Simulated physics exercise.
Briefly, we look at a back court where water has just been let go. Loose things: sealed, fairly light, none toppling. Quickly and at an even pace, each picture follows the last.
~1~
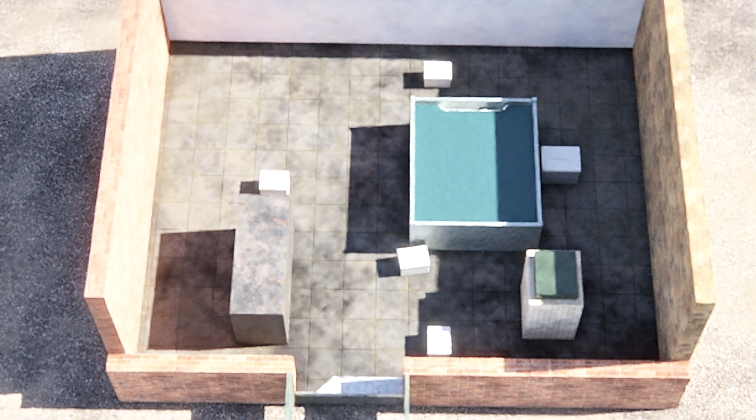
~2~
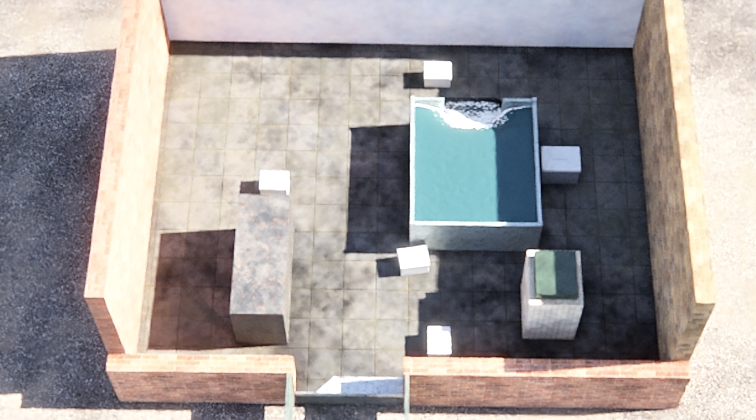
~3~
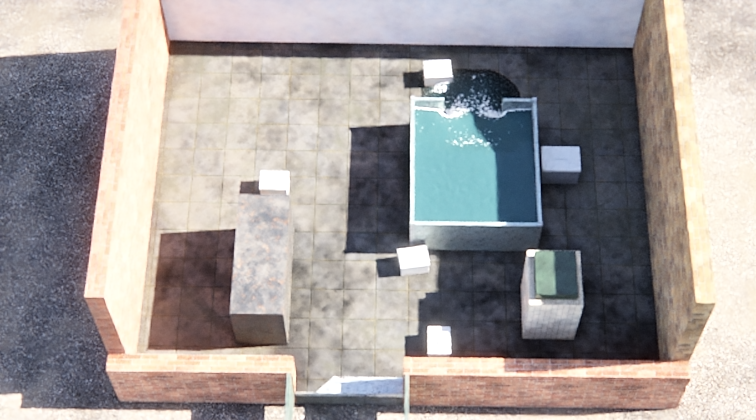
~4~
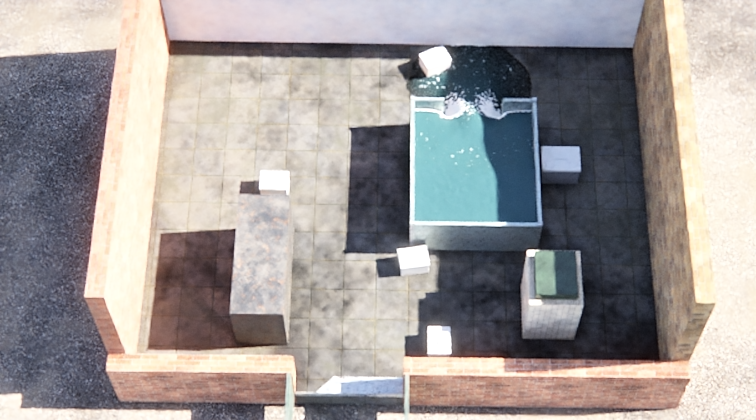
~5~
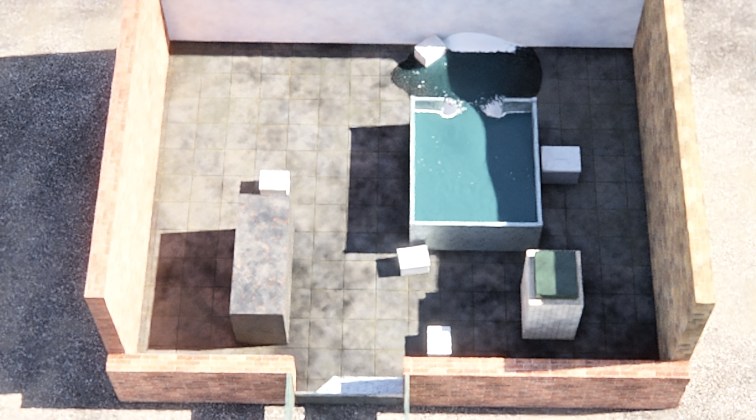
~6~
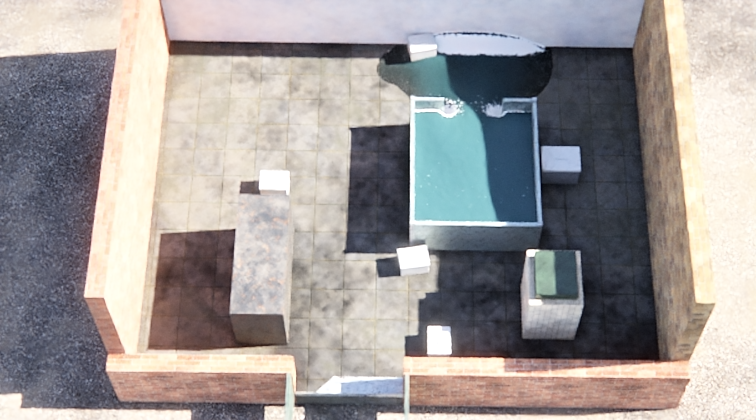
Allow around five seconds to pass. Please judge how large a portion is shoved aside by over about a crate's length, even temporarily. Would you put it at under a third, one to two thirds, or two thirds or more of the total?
The result is a share of a third to two thirds.
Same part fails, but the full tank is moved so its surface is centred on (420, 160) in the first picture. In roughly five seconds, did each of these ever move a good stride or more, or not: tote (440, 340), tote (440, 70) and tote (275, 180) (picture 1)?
Taking them in turn: Kept near its start; got sent well off; kept near its start.
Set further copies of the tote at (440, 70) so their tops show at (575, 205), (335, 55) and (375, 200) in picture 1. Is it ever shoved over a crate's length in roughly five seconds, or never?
Taking them one at a time: Gets driven off, then gets driven off, then remains close.
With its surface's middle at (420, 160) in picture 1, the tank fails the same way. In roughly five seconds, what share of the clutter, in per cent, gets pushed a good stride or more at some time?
About 20 per cent.
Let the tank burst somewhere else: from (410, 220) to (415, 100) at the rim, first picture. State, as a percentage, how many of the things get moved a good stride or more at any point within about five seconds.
Around 40 per cent.
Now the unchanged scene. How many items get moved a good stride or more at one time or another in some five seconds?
By my count, 2.
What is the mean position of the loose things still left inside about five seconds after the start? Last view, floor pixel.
Roughly (370, 269).
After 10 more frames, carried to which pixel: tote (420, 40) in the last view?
I'd expect it around (200, 83).
A moment on, 1 of 5 are well off their spots; 1 afloat.
Next, 1 of 5 are well off their spots; 0 afloat.
Later, 1 of 5 are well off their spots; 1 afloat.
In the end, 2 of 5 are well off their spots, and 2 have been at some point; 2 afloat.
